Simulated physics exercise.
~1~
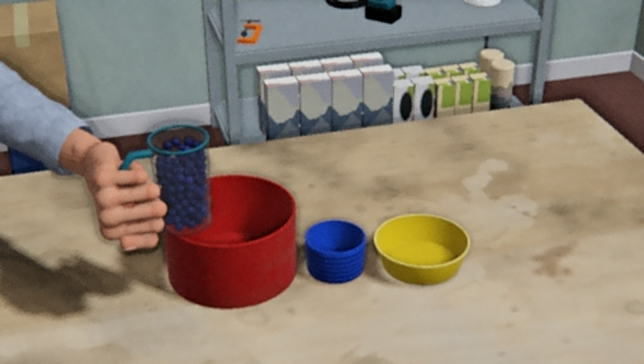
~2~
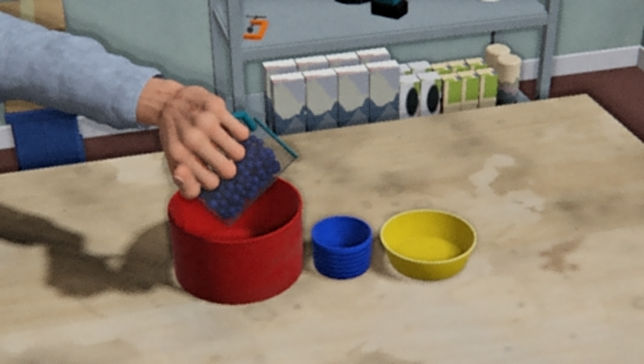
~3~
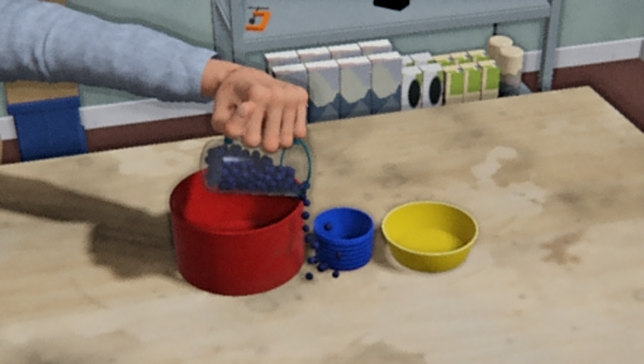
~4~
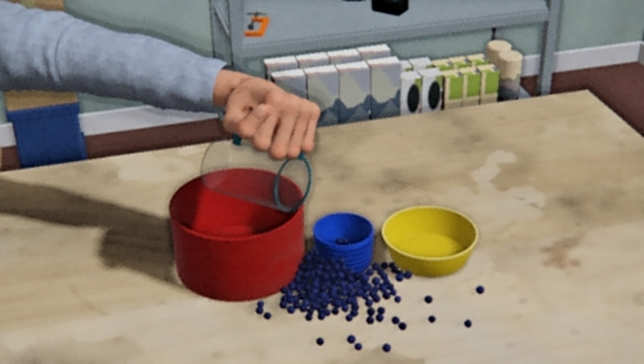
On a wooden table, a hand tipping a cup of blueberries between a red pot and blue dish, spilling most across the tabletop.
